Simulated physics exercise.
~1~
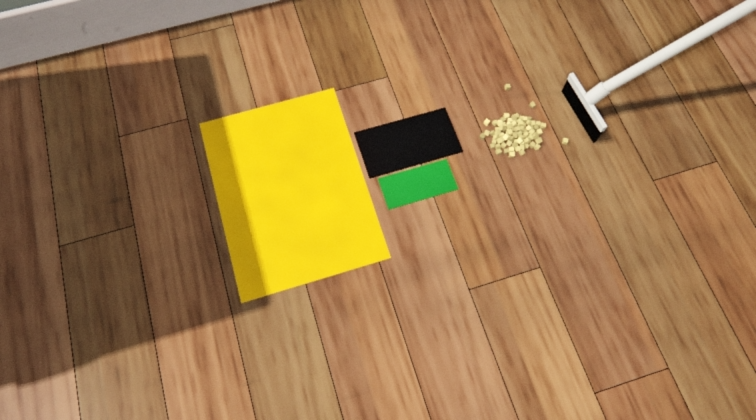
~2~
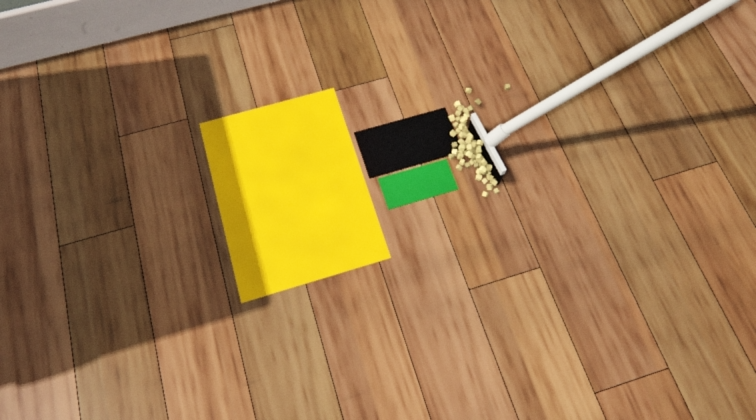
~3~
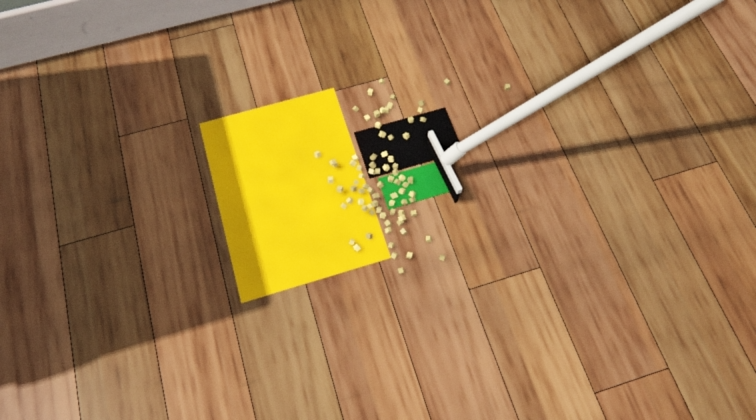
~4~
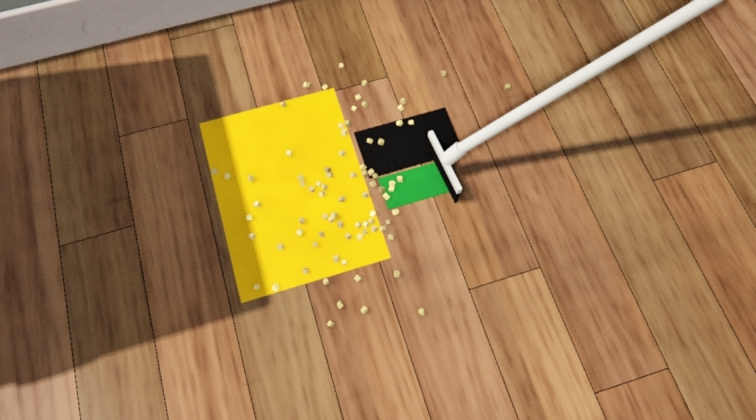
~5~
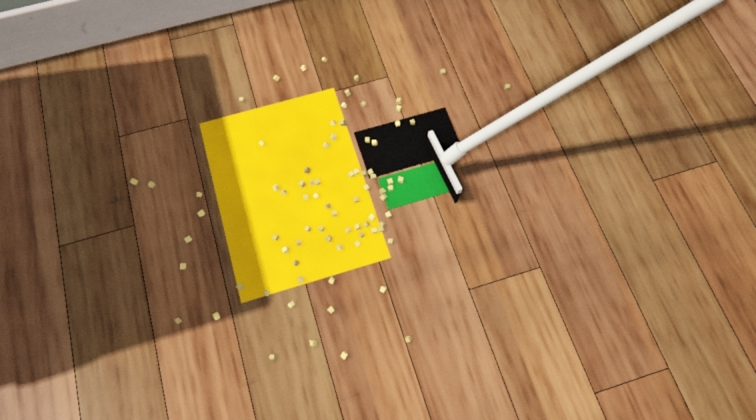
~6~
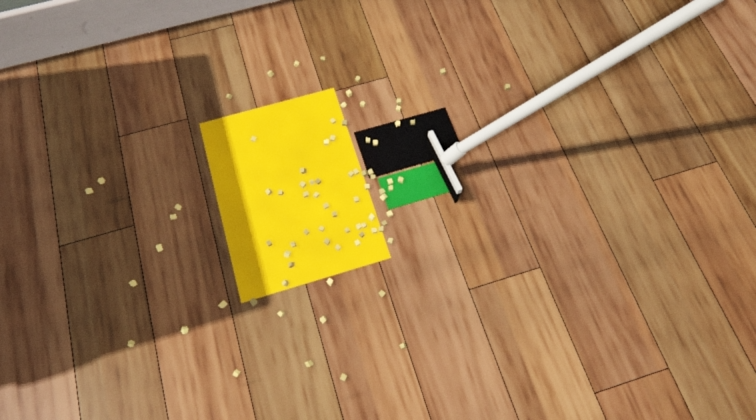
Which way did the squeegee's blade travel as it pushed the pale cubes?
The blade travelled to the left, towards the coloured mats.
